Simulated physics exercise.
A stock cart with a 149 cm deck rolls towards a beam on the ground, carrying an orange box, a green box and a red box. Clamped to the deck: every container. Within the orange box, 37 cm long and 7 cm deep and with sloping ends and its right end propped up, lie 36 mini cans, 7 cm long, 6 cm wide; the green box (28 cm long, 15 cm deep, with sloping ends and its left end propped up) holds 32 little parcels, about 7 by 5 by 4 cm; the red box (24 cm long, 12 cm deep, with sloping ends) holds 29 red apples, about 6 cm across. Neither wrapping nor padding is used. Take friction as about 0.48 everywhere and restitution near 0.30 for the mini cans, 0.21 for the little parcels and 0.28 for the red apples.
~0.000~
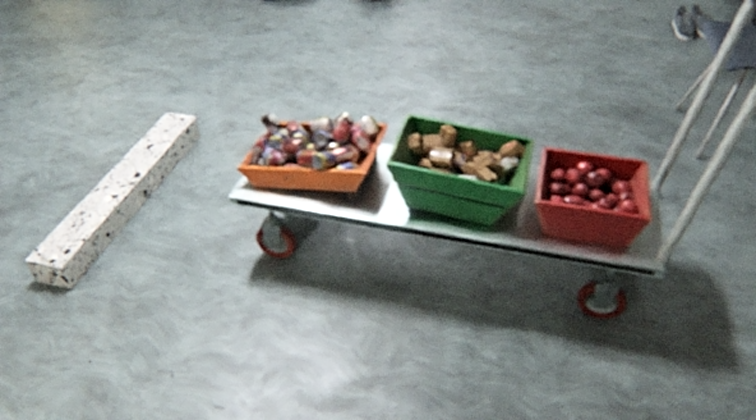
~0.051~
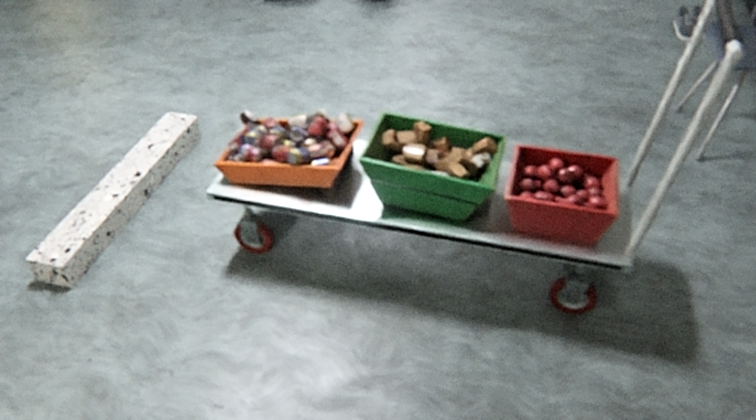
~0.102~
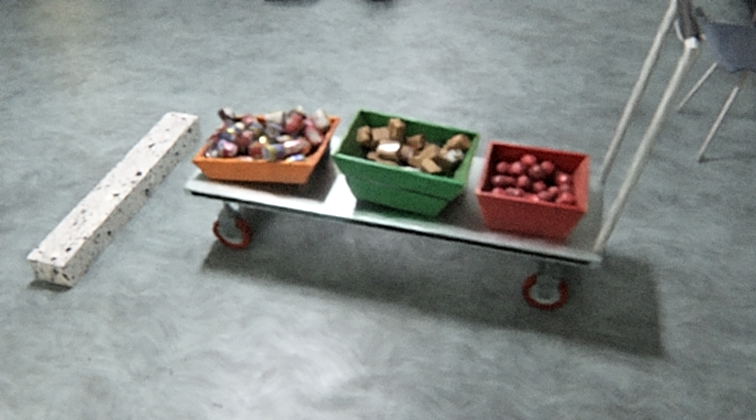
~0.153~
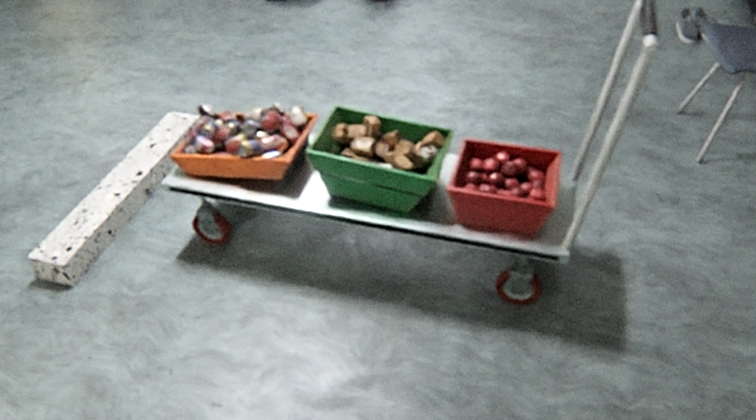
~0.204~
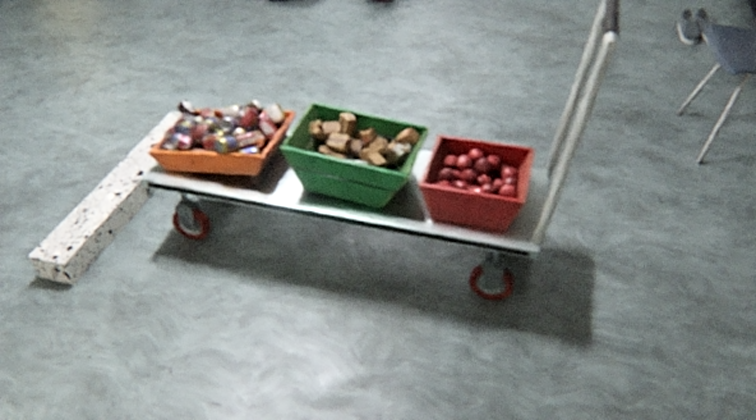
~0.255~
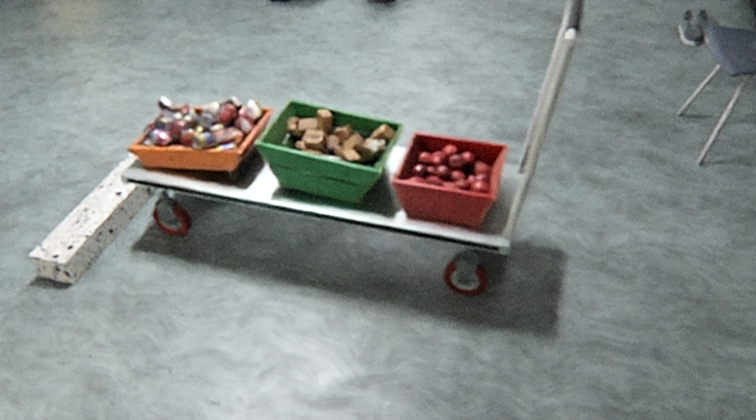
A flat cart carrying orange, green and red boxes of cans, small parcels and red apples rolls left beside a speckled beam.
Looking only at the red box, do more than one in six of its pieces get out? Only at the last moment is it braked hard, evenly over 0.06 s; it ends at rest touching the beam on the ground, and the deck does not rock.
Looks like the escaped portion is a slimmer fraction than a sixth.
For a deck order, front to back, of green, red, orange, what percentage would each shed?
In that arrangement the orange box sheds 20 per cent of its load, the green box 0 per cent, and the red box 0 per cent.
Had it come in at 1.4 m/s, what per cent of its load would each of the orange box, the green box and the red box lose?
In that case the orange box sheds 20 per cent of its load, the green box 0 per cent, and the red box 0 per cent.
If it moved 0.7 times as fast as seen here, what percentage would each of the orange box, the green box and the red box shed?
In that case the orange box sheds 10 per cent, the green box 0 per cent and the red box 0 per cent.
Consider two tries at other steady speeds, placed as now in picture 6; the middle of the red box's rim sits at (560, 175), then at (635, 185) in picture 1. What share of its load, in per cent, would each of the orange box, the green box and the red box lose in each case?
For the orange box it's 20 % and then 50 %, for the green box 0 % and then 0 %, and for the red box 0 % and then 0 %.
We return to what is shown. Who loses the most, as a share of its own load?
Answer: The orange box.
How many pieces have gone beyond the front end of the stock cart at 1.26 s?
I count about 12 pieces out front at that moment.
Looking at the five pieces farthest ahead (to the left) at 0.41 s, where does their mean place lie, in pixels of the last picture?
Mean place: Roughly (115, 114).
After 0.31 s, it begins to slow.
After 0.41 s, orange box 35 in, 1 out, green box 32 in, 0 out and red box 29 in, 0 out.
After 0.53 s, orange box 28 in, 8 out, green box 32 in, 0 out and red box 29 in, 0 out.
After 0.76 s, orange box 22 in, 14 out, green box 32 in, 0 out and red box 29 in, 0 out.
Outcome (at 1.26 s), orange box 22 in, 14 out, green box 32 in, 0 out and red box 29 in, 0 out. Asked share, 0 of 29, 0 per cent.
